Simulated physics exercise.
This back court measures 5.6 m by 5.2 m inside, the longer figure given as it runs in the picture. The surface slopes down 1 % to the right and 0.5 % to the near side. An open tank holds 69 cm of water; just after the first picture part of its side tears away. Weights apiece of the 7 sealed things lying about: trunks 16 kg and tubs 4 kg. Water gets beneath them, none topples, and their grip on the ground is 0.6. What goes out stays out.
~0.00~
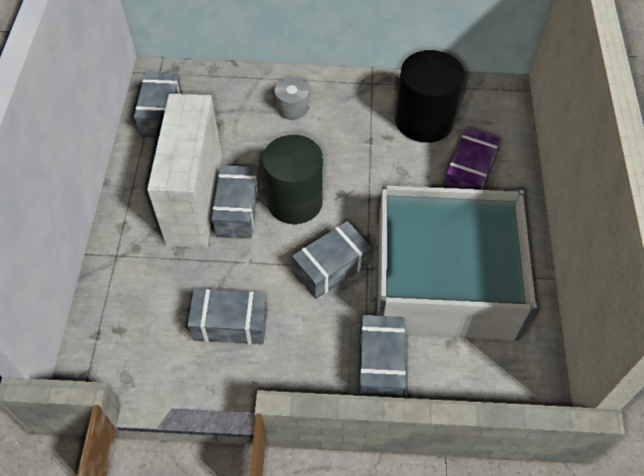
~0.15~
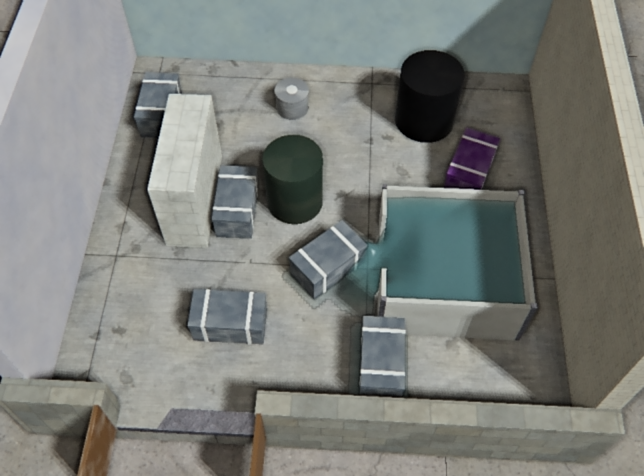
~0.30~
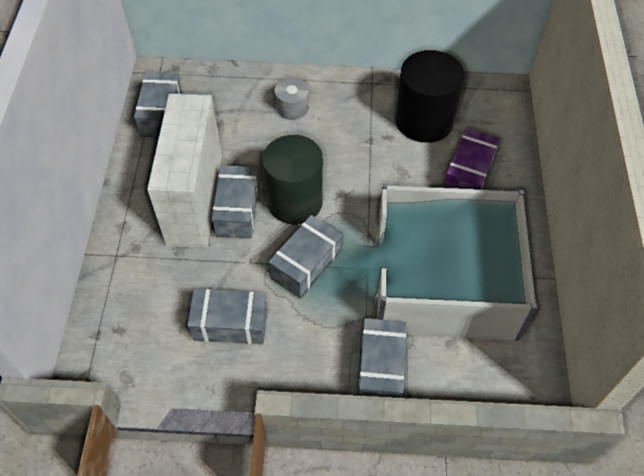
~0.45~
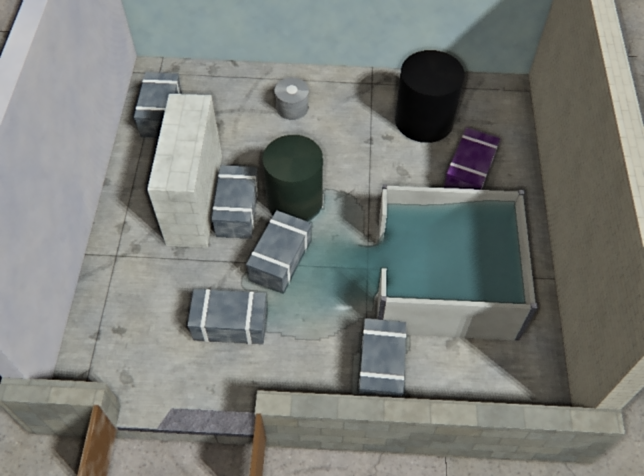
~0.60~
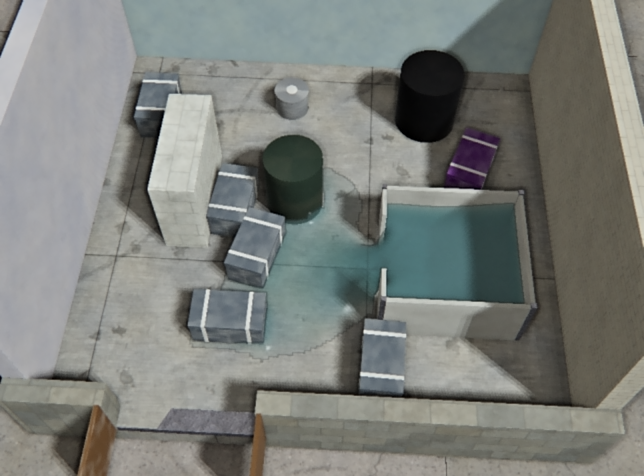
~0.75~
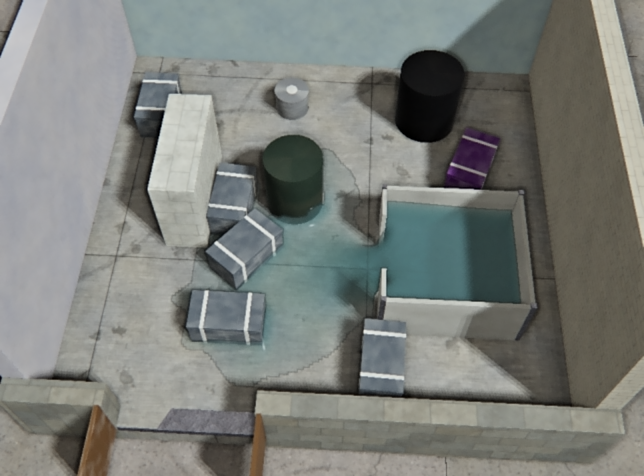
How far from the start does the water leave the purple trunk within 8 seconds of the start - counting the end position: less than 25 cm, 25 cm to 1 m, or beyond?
Purple trunk barely shifts.
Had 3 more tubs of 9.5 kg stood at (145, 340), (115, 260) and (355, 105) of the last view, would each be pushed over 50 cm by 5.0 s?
In turn: Past it, over, less.
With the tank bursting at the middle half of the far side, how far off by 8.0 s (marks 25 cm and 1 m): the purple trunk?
Then the purple trunk gets carried off.
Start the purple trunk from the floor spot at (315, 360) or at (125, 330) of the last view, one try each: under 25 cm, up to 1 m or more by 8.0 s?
In turn: It is nudged along; it travels far.
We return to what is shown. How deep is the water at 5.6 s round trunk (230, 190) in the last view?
About 2 cm.
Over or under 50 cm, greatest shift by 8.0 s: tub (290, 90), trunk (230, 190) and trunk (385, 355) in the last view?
In that order: Past it, over, under.
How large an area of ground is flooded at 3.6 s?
Roughly 19 m2.
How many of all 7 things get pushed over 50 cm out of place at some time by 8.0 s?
I count 5.
After 1.6 s the purple trunk is near (474, 155), 0.0 m from its start, aground; 0 of 7 are out; 1 afloat.
After 3.6 s the purple trunk is near (474, 155), 0.0 m from its start, aground; 0 of 7 are out; 2 afloat.
After 5.6 s the purple trunk is near (474, 155), 0.0 m from its start, aground; 1 of 7 are out; 3 afloat.
After 8.0 s the purple trunk is near (474, 155), 0.0 m from its start, aground; 2 of 7 are out; 1 afloat.
